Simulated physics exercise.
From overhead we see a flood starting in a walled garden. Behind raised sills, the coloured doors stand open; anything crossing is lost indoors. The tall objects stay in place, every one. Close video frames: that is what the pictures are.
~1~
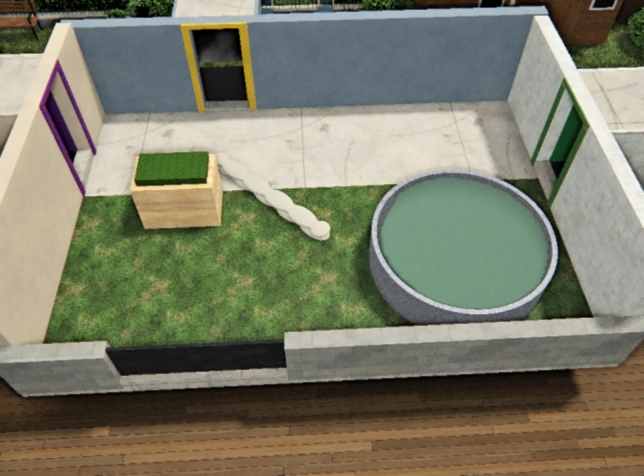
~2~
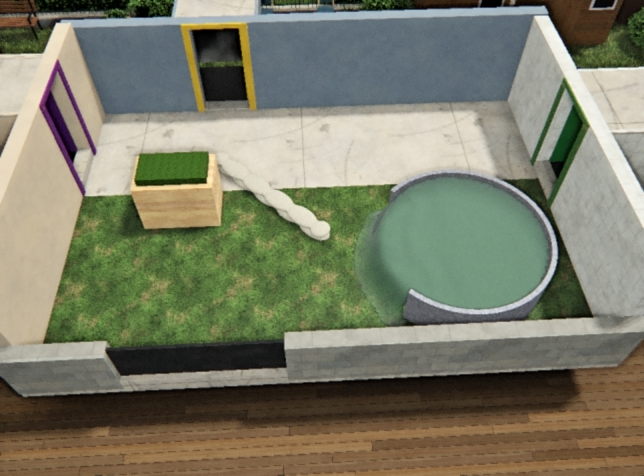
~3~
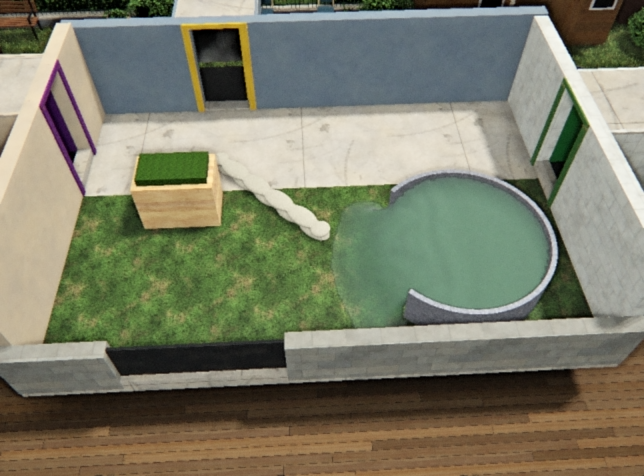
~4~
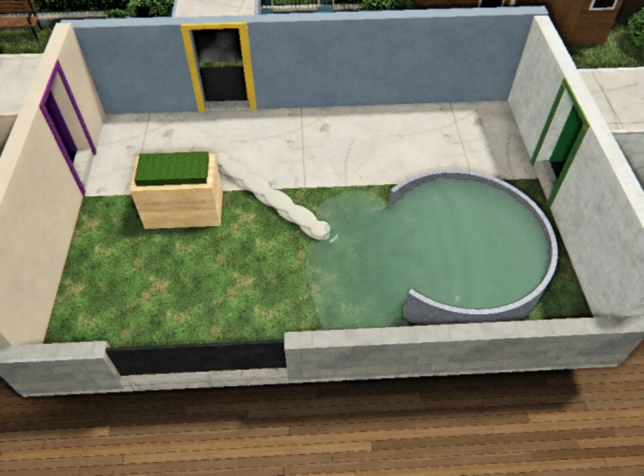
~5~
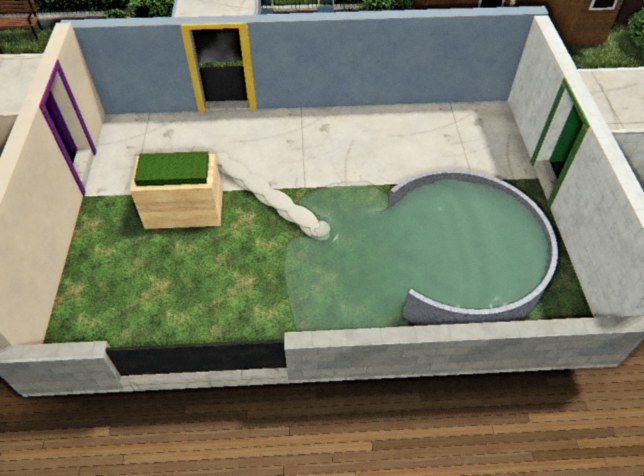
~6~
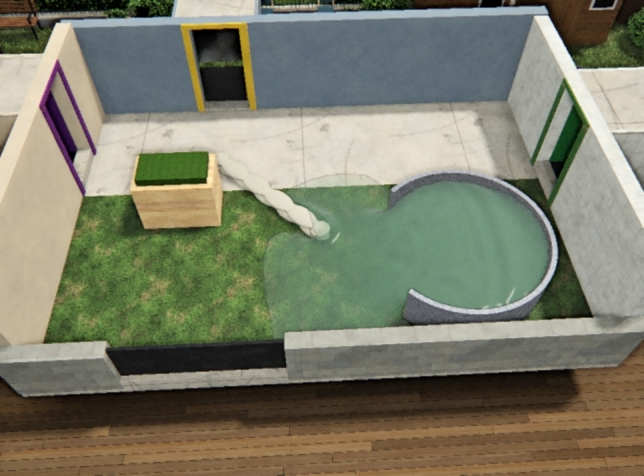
Green water pouring from a gap in the round tank's left side, spreading leftward across the grass and around a twisted white rope.
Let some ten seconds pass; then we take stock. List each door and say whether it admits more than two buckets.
My prediction: The yellow door will get more than two buckets; the purple door will get two buckets at most; the green door will get two buckets at most.
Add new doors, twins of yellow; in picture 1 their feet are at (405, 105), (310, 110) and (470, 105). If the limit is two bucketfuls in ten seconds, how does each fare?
In sequence: Falls short, exceeds it, falls short.
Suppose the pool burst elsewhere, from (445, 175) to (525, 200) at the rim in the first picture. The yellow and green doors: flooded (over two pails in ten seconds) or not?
Yellow: Exceeds it; green: Exceeds it.
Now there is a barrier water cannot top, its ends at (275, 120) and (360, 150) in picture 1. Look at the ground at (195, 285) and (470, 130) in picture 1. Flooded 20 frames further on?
Inundated; unwetted.
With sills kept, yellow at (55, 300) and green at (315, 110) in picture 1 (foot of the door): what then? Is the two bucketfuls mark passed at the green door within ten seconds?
Green: Under the limit.
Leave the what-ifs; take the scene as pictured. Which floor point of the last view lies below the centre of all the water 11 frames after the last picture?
That puts it at around (354, 261).
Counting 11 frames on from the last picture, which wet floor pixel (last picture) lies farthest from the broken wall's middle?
The farthest wet point should be near (207, 112).
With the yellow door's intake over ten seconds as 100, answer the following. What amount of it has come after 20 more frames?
Roughly 25 %.
A moment on, water covers 30 % of the floor; the yellow door not reached, the purple door not reached, the green door not reached.
Next, water covers 45 % of the floor; the yellow door wet at the sill, nothing in, the purple door not reached, the green door not reached.
Then, water covers 65 % of the floor; the yellow door over two buckets in, the purple door not reached, the green door not reached.
Later, water covers 85 % of the floor; the yellow door over two buckets in, the purple door wet at the sill, nothing in, the green door not reached.
In the end, water covers 95 % of the floor; the yellow door far over two buckets in, the purple door wet at the sill, nothing in, the green door wet at the sill, nothing in.
